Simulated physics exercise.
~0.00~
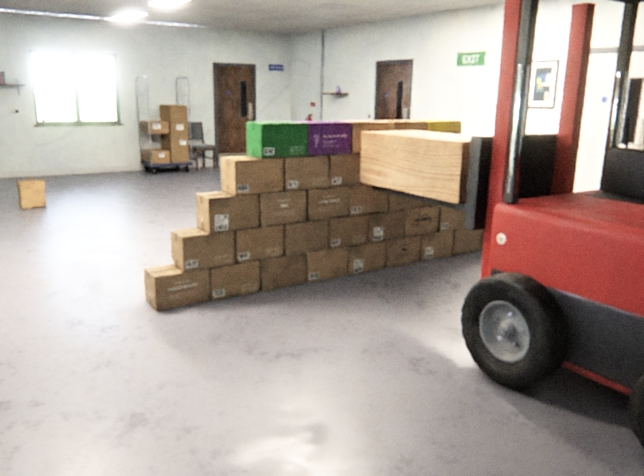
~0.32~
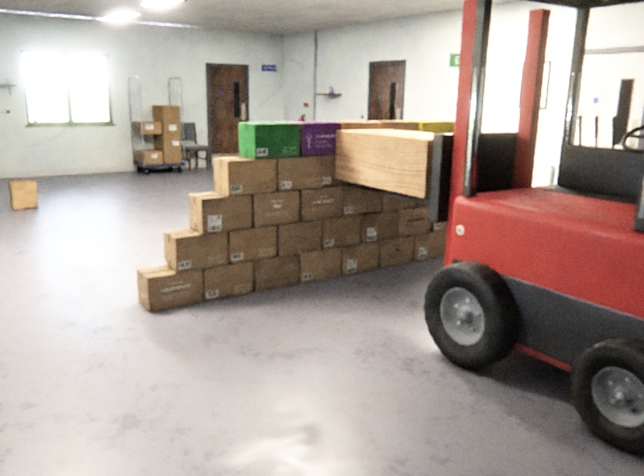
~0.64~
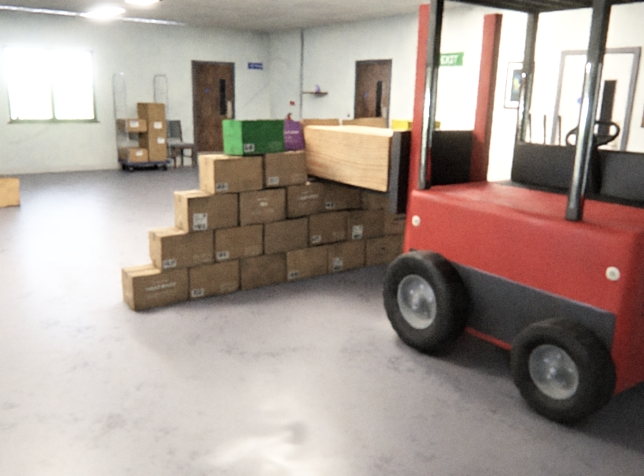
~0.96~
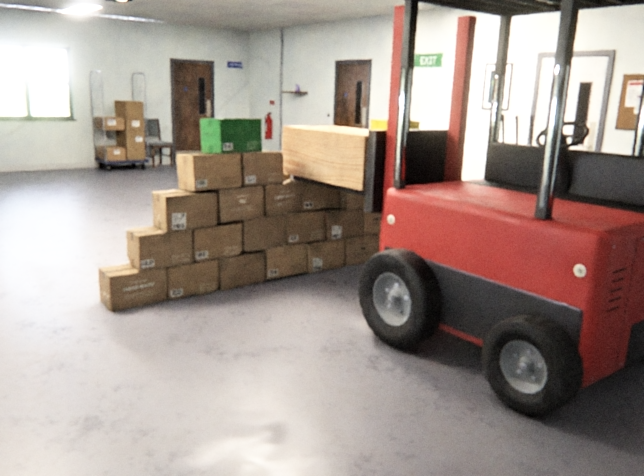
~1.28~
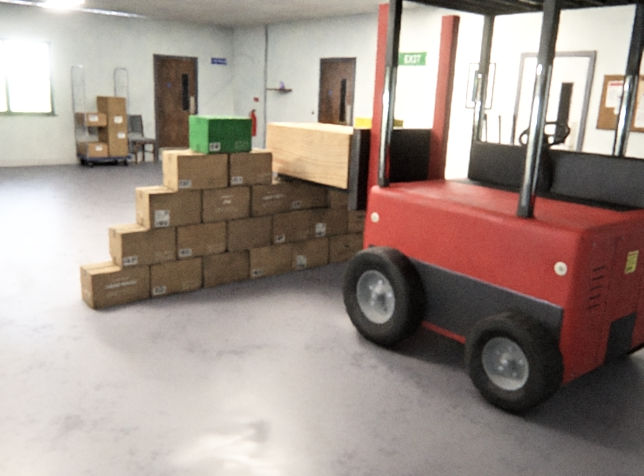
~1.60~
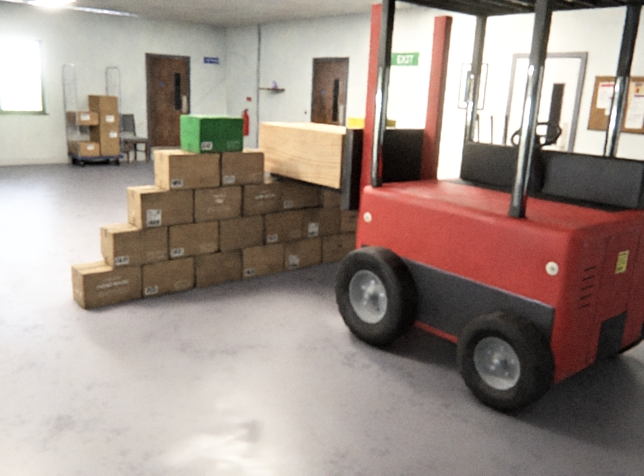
A red lift truck pushes a wooden block into stacked cartons, knocking the purple one from view.
